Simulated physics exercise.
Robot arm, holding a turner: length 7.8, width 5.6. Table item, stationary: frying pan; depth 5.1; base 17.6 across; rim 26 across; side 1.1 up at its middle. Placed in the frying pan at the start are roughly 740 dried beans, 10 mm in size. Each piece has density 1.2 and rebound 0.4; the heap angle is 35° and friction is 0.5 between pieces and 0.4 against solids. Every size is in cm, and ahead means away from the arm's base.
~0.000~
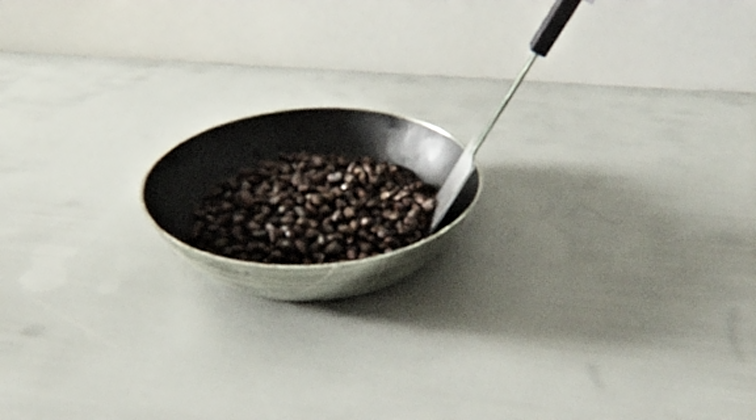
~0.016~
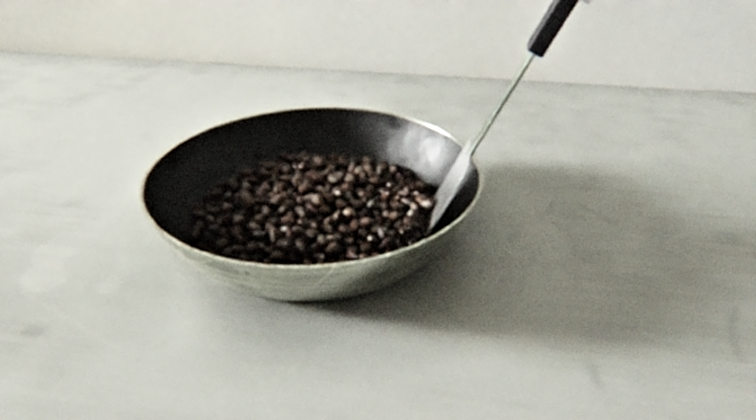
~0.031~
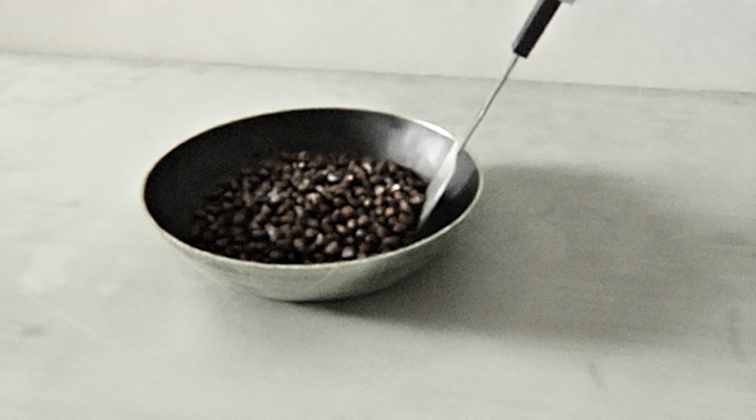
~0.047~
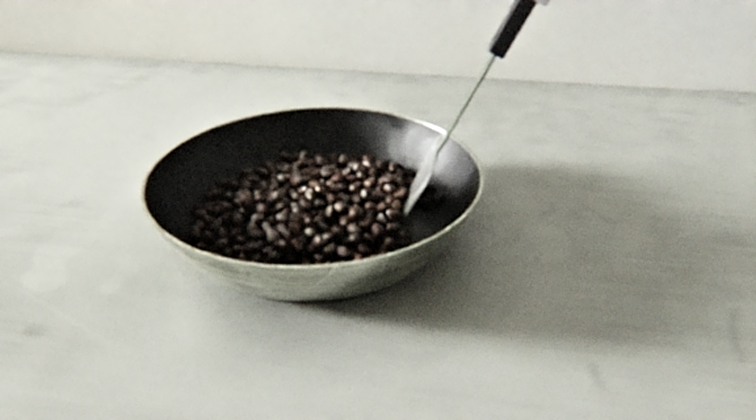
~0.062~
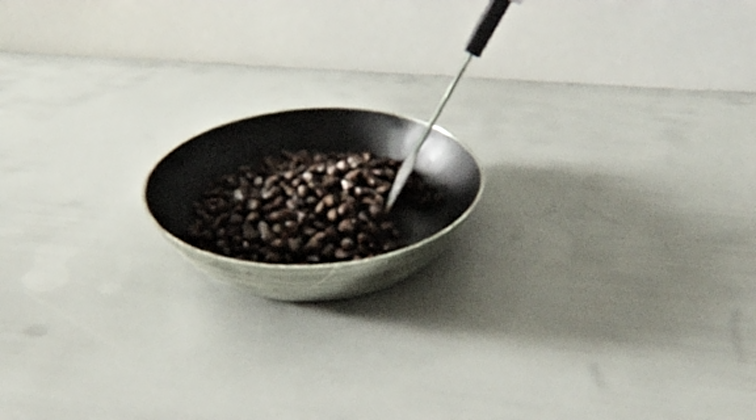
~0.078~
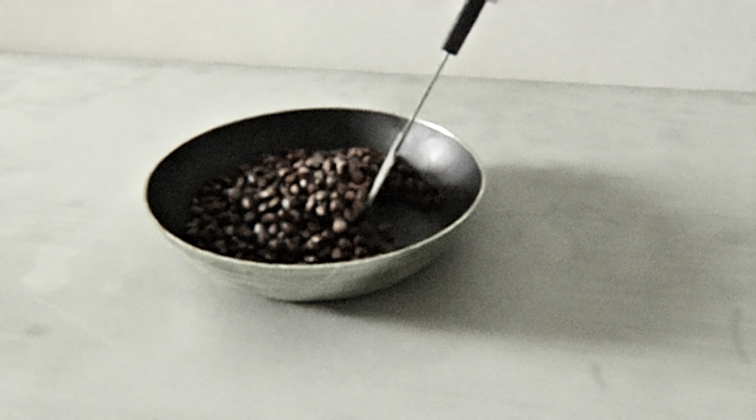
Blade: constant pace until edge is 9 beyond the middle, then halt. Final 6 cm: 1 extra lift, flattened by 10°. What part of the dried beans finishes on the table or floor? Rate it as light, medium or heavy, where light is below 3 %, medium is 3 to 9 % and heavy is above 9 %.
Rating: Heavy.
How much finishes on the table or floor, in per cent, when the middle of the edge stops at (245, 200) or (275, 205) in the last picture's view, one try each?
Try 1: Approx. 0 %; try 2: Approx. 0 %.
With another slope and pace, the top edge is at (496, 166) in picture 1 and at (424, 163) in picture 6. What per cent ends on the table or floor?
Some 5 per cent.
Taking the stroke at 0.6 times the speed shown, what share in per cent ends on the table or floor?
About 5 per cent.
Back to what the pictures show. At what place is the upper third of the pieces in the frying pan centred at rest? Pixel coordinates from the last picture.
Roughly (223, 183).
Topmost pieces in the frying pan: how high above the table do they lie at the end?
About 6.0 centimetres.
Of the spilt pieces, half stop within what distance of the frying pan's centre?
It works out to near 20 cm.
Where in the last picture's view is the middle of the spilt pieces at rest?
Pixel estimate: About (122, 200).
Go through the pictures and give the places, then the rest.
Turner top edge at (474, 151), sloping 65°; upper third of the load around (321, 201), from x 195 to 435, top at y 155; 741 in the frying pan, in the first picture.
Turner top edge at (471, 151), sloping 65°; upper third of the load around (323, 201), from x 195 to 435, top at y 155, in the second picture.
Turner top edge at (458, 152), sloping 65°; upper third of the load around (328, 199), from x 195 to 435, top at y 155, in the third picture.
Turner top edge at (437, 151), sloping 65°; upper third of the load around (323, 196), from x 195 to 435, top at y 155, in the fourth picture.
Turner top edge at (417, 150), sloping 65°; upper third of the load around (319, 193), from x 195 to 440, top at y 155, in the fifth picture.
Turner top edge at (397, 148), sloping 65°; upper third of the load around (314, 190), from x 190 to 440, top at y 150; 741 in the frying pan, in the sixth picture.
After 0.12 s, sloping 65°, highest piece 6 above the table; 741 in the frying pan.
After 0.15 s, sloping 62°, highest piece 6 above the table; 741 in the frying pan.
After 0.37 s, sloping 55°, highest piece 11 above the table; 653 in the frying pan, 66 on the table or floor, 22 on the blade or in flight.
After 1.42 s, sloping 55°, highest piece 6 above the table; 652 in the frying pan, 89 on the table or floor.
At rest, 652 in the frying pan, 89 on the table or floor. That is 12 % on the table or floor.
